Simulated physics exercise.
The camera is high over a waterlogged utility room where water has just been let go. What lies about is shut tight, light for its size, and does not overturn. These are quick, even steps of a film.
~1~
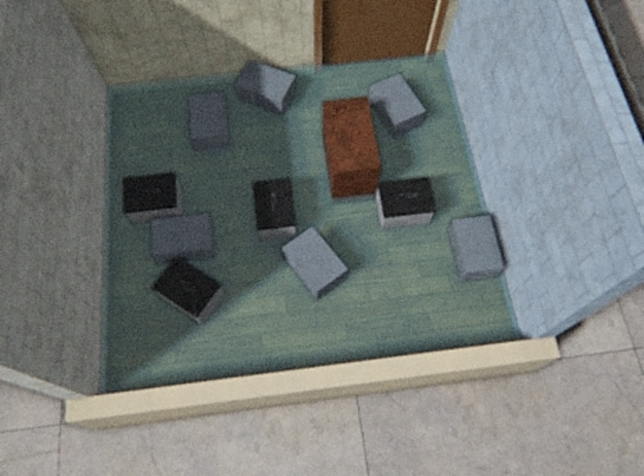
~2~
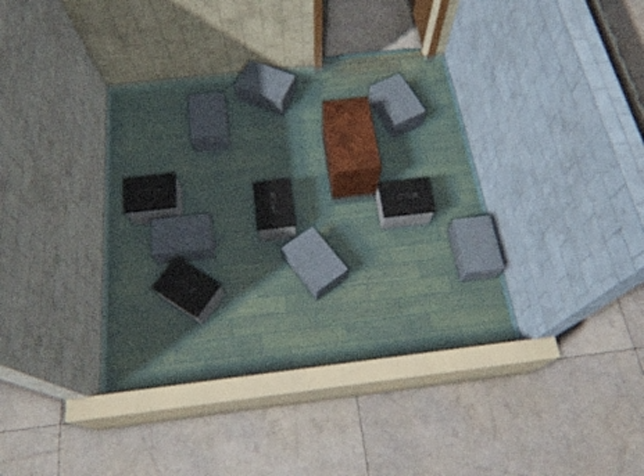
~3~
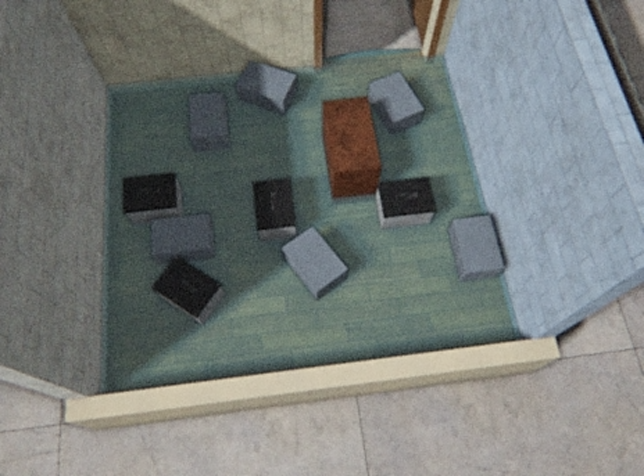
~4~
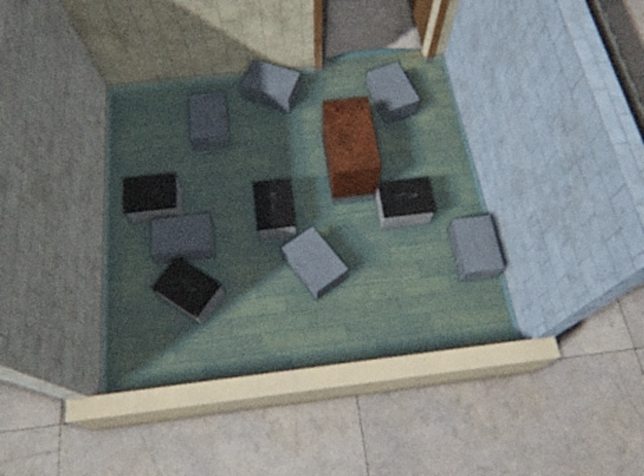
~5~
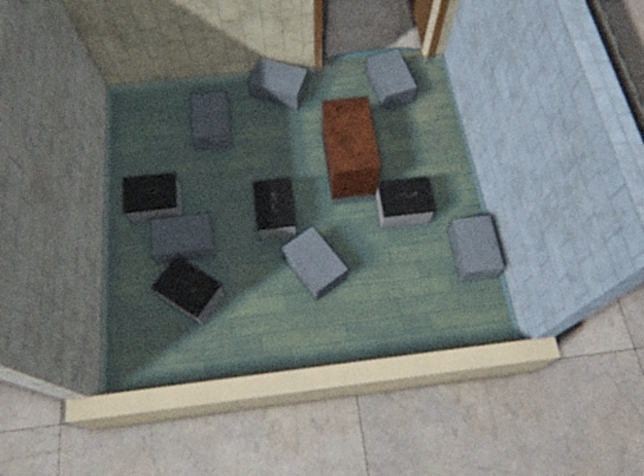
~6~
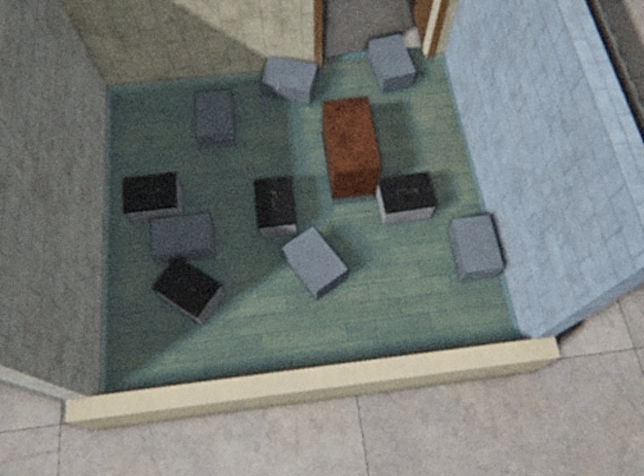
In a small room with a green, watery floor, the brown door at the back opened, then two grey crates near it turned and drifted slightly, one rightward, while most others barely moved.
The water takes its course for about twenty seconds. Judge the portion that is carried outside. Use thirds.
It is two thirds or above.
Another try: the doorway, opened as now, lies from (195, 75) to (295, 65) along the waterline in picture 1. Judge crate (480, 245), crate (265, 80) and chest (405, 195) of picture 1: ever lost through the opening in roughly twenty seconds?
In that order: No, out, inside.
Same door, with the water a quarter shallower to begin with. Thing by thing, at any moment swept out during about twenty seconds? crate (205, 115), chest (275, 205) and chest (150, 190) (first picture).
One after the other: Washed out, no, left behind.
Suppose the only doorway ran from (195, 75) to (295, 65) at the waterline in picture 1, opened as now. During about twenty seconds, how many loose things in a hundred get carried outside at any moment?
Some 70 per cent.
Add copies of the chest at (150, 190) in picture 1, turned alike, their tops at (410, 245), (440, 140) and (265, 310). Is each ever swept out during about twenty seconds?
In that order: Carried outside, out, still in.
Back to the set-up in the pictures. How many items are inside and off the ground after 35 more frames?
4 of them.
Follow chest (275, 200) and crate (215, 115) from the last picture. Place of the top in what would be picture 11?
Close to (286, 175) and (248, 95).
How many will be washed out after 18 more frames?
That makes 4.
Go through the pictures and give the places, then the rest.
The first frame shows a crate at (398, 98) floats; a crate at (265, 80) floats; 0 of 10 have shifted.
The second frame shows a crate at (398, 98), afloat; a crate at (265, 80) floats; 0 of 10 have shifted.
The third frame shows a crate at (397, 96) floats, close to its start; a crate at (266, 80) floats; 0 of 10 have shifted.
The fourth frame shows a crate at (393, 86) floats, close to its start; a crate at (271, 79), afloat, close to its start; 2 of 10 have shifted.
The fifth frame shows a crate at (392, 72), afloat, a stride from its start; a crate at (278, 76) floats, close to its start; 2 of 10 have shifted.
The sixth frame shows a crate at (392, 56), afloat, a stride from its start; a crate at (289, 73) floats, a stride from its start; 4 of 10 have shifted.
A moment on, 2 of 10 are out; 8 afloat.
Next, 4 of 10 are out; 6 afloat.
Later, 6 of 10 are out; 4 afloat.
In the end, 7 of 10 are out; 3 afloat.
